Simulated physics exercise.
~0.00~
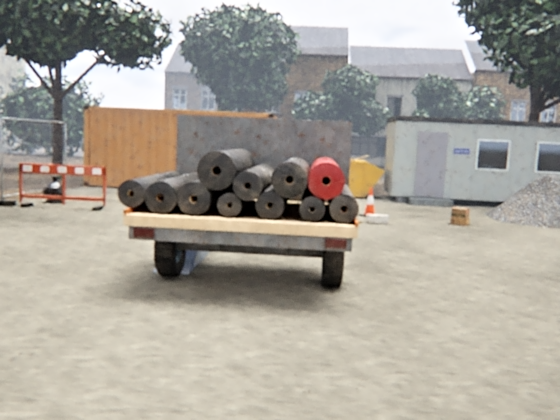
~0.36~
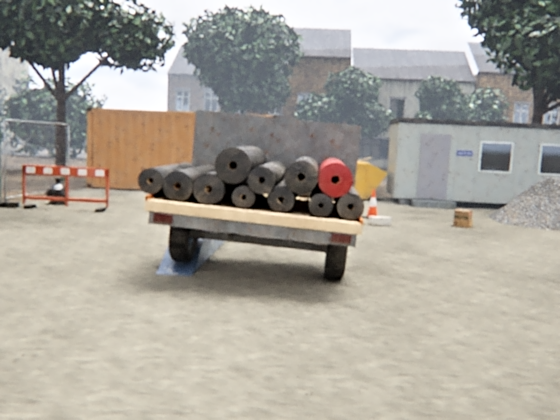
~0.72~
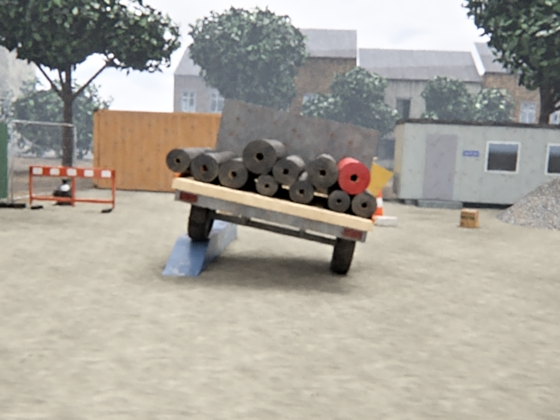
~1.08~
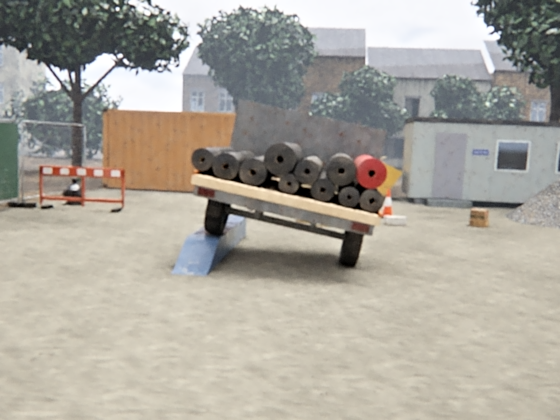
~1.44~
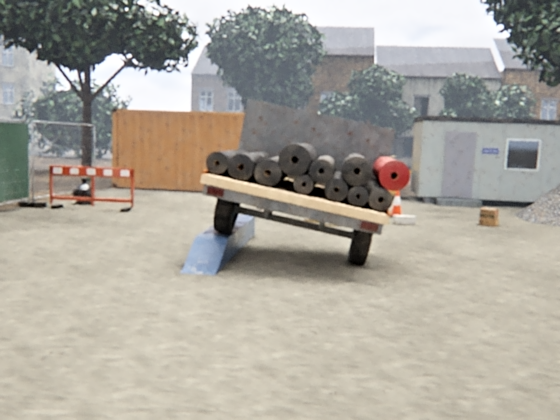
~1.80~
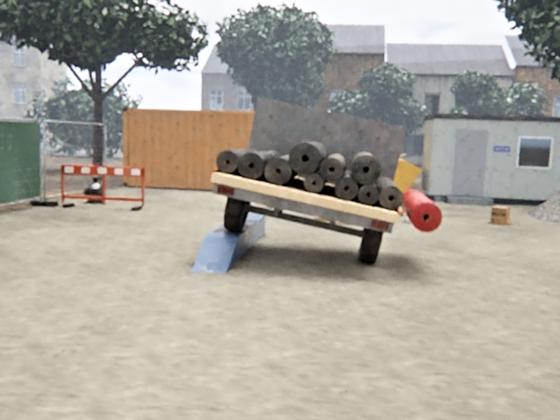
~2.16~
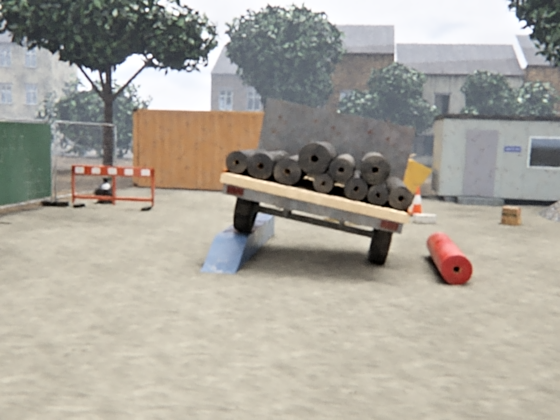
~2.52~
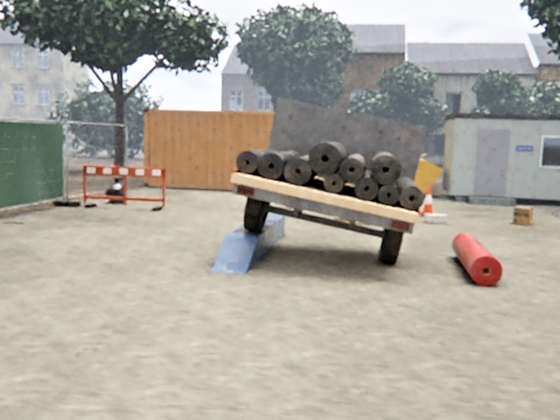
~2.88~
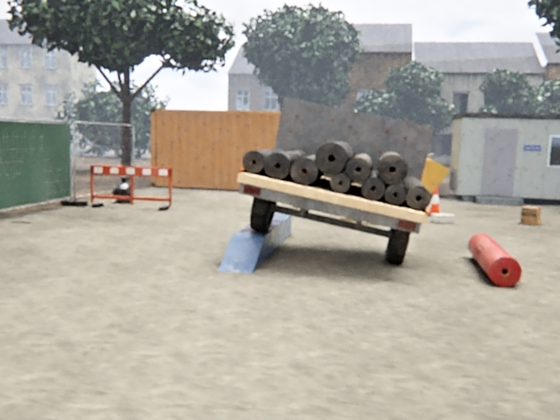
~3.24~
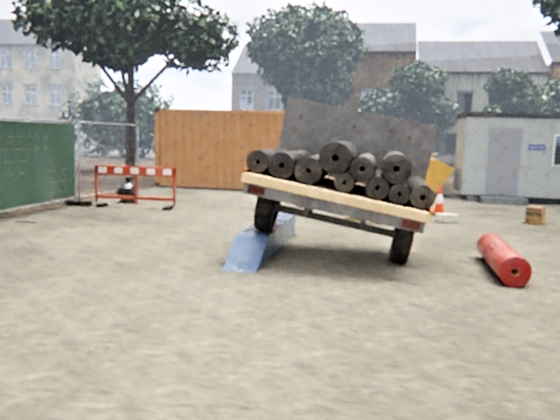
At first, a flatbed trailer seen from behind carries a stack of dark rolls and one red roll across a gravelly yard, with the red one resting on top at the right. The trailer's left wheel climbs a blue ramp-like block, and the deck tilts down to the right. The load shifts slightly, and the red roll moves toward the right edge. It then rolls over the side and drops to the ground, while the dark rolls stay aboard. The red roll travels a little farther right and ends lying on the ground beside the still-tilted trailer.
